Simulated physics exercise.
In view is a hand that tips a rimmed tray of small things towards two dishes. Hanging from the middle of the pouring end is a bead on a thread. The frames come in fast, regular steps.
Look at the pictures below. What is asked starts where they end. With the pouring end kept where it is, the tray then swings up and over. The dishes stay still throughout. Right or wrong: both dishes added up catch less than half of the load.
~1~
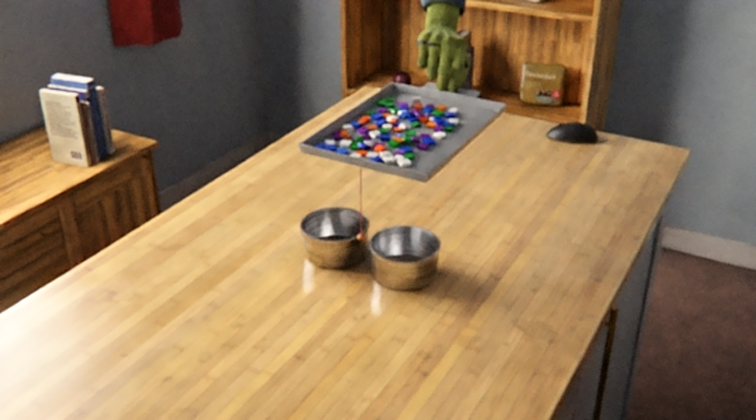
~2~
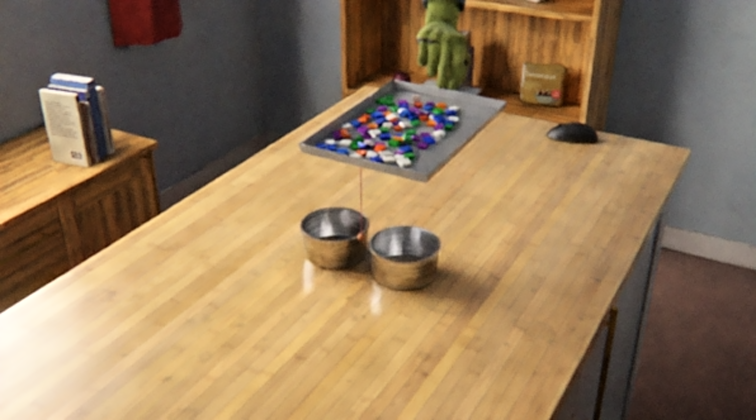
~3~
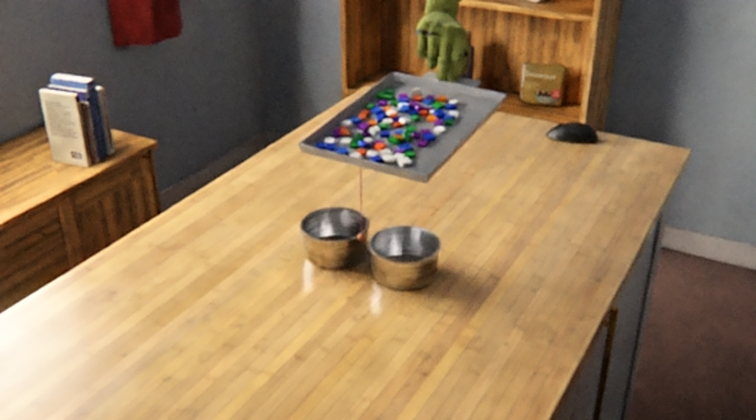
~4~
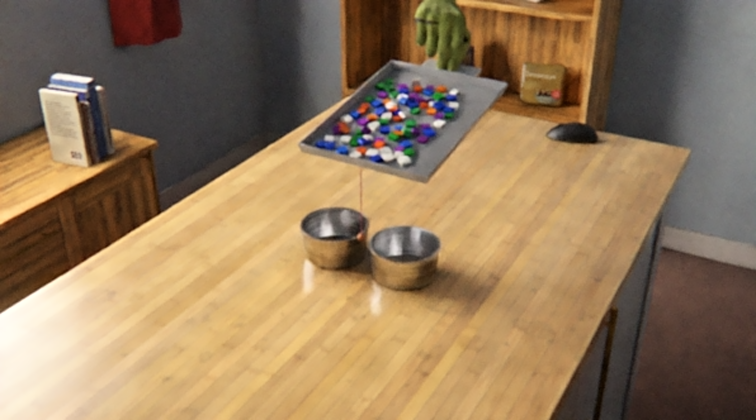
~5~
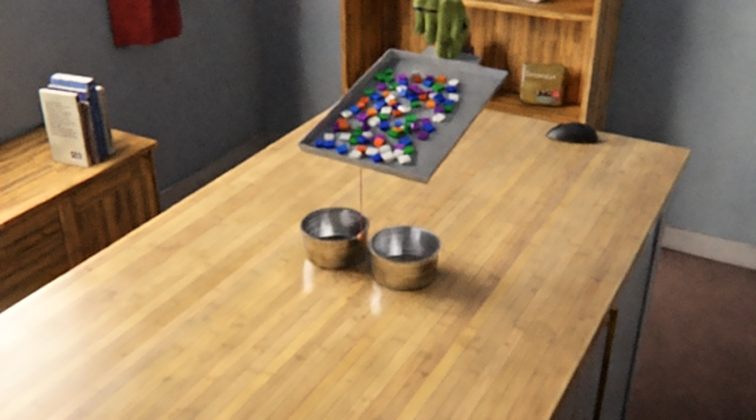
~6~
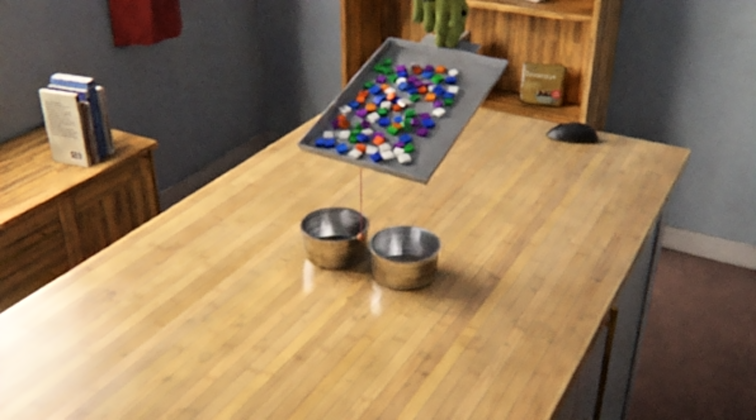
Right, they catch less than half.
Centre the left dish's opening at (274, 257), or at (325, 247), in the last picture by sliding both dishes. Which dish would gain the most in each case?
It comes out as the one to the right in the first try and the one to the right in the second.
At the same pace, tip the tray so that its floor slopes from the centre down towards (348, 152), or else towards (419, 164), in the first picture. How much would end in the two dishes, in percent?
Near 10 % and 30 %.
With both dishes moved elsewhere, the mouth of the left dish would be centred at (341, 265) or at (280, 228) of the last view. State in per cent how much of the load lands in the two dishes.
You'd end up with around 70 per cent and then around 10 per cent.
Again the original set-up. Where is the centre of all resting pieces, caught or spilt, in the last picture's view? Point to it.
Once it all stops, the middle lies near (355, 310).
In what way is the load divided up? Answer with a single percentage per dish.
Left dish around 0 percent; right dish around 0 percent.
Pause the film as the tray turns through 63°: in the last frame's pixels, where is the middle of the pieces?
Load centre: Approx. (371, 138).
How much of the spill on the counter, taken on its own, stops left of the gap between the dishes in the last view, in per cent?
70 per cent, roughly.
Shortly afterwards, tray tipped steeply; all but a few on the tray; a little in the air.
Next, tray tipped past a quarter turn; a little on the tray; near a third outside both; near half in the air.
Some moments later, tray tipped past a quarter turn; the whole lot outside both.
In the end, tray tipped past a quarter turn; none at all in the right dish; none at all in the left dish; the whole lot outside both.
